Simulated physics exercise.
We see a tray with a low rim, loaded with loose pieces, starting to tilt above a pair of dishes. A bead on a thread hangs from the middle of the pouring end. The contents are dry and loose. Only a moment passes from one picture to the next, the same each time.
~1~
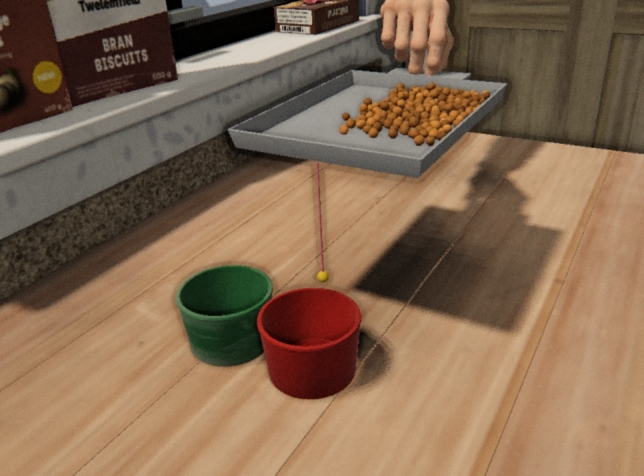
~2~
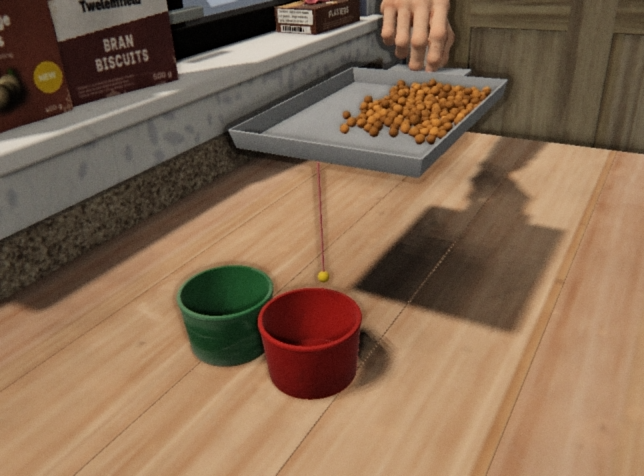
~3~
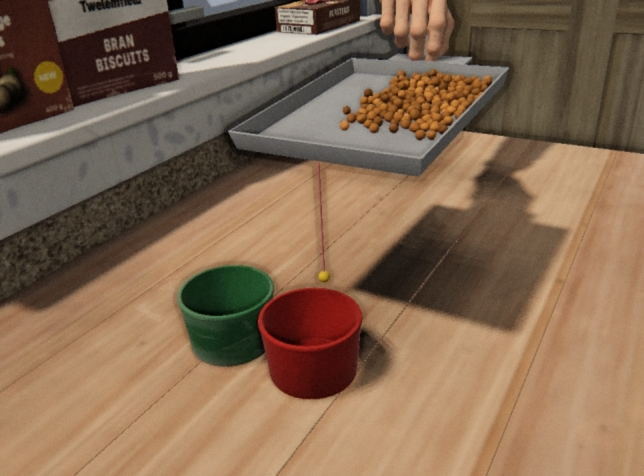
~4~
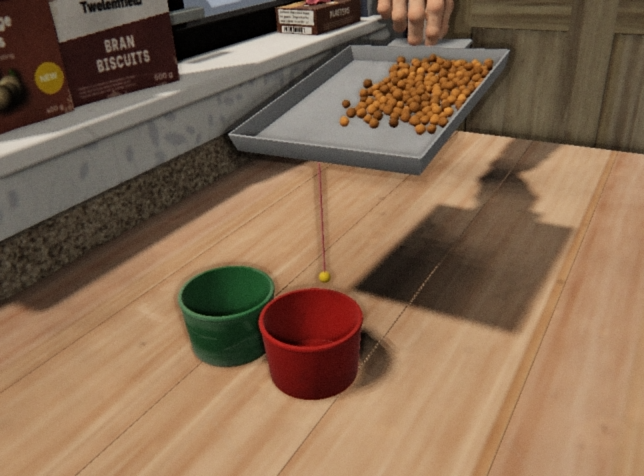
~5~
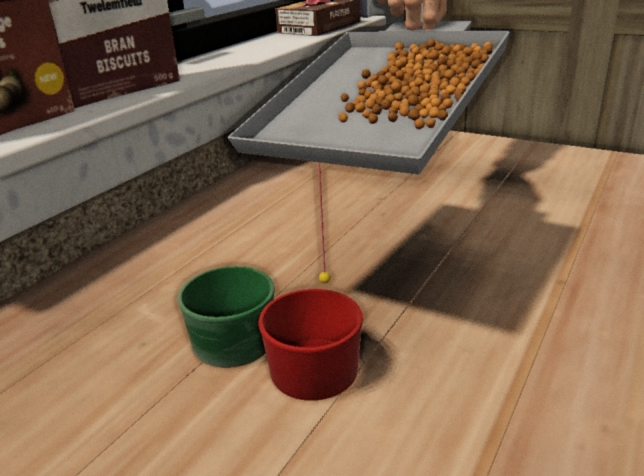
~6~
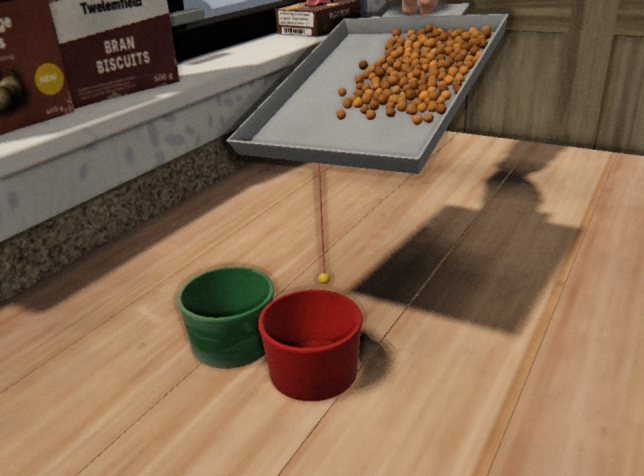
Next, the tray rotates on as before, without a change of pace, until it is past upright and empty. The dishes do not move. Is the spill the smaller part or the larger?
The two hold more than half of the load.
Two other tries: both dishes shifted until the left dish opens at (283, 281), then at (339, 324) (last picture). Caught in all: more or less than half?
First below a half, then below a half.
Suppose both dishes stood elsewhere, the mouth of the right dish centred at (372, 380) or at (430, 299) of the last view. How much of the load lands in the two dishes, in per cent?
Roughly 30 per cent, and 0 per cent.
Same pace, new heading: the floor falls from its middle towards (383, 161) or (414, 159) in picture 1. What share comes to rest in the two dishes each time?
Near 20 % and 10 %.
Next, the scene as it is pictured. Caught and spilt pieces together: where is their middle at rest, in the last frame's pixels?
Around (288, 359).
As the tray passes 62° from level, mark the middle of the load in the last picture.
Close to (311, 134).
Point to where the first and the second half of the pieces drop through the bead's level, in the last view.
Early half (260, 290), late half (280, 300).
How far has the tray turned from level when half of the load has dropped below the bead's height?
Around 115° of tilt.
Soon, tray tipped steeply; nearly all on the tray; a stray few in the right dish; a stray few in the left dish; a small part in the air.
A while on, tray tipped past a quarter turn; most on the tray; a small part in the right dish; a small part in the left dish; a stray few outside both; a small part in the air.
Towards the end, tray tipped past a quarter turn; about half in the right dish; about a third in the left dish; about a quarter outside both.
Finally, tray tipped past a quarter turn; about half in the right dish; about a third in the left dish; about a quarter outside both.
